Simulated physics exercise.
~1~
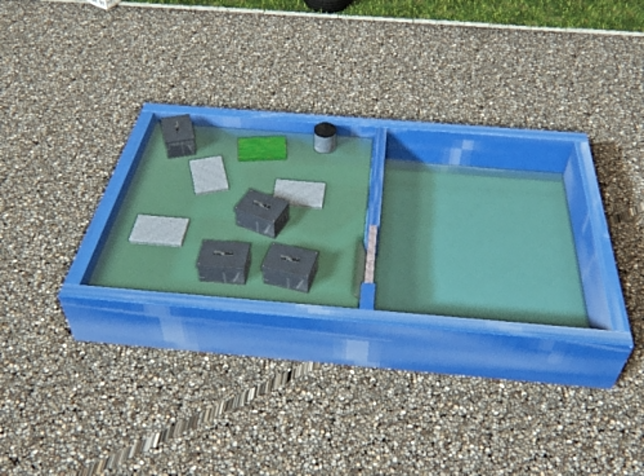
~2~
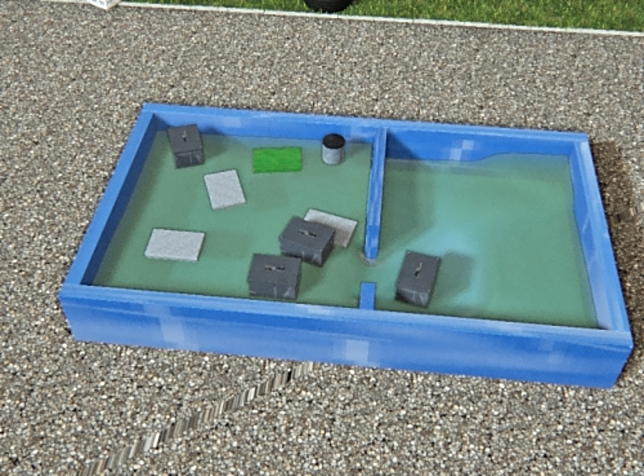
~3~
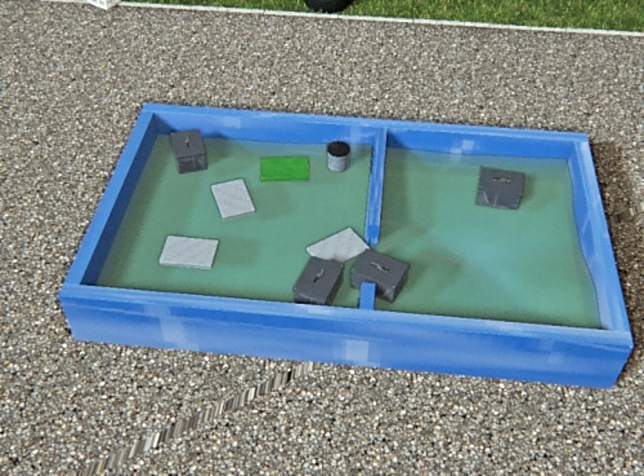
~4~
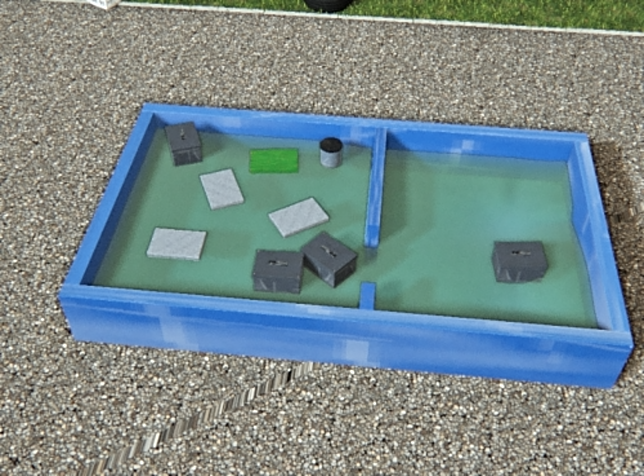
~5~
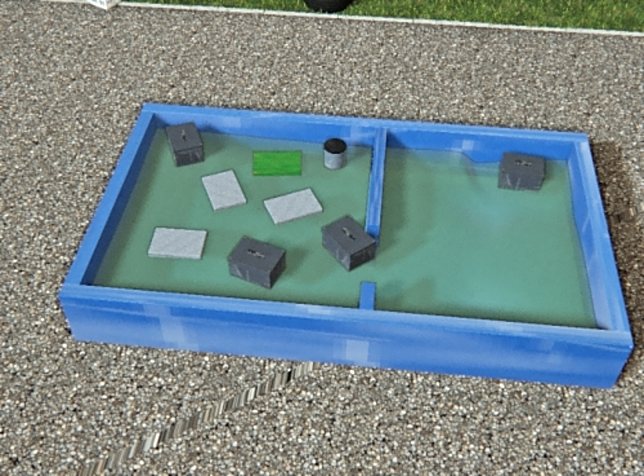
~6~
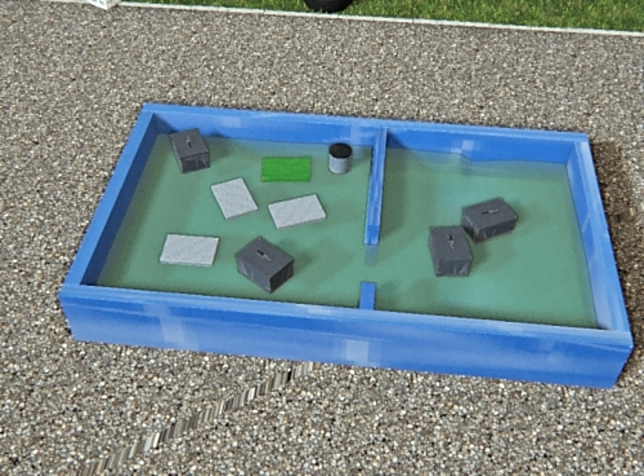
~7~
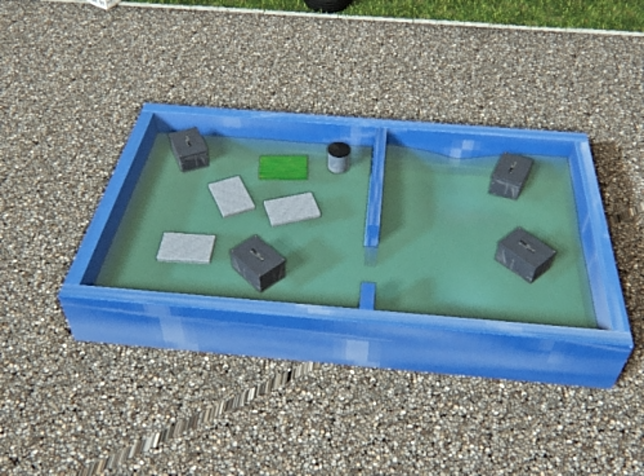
In a blue two-part tank, a divider gate opens and floating dark boxes drift through, two ending in the right side.
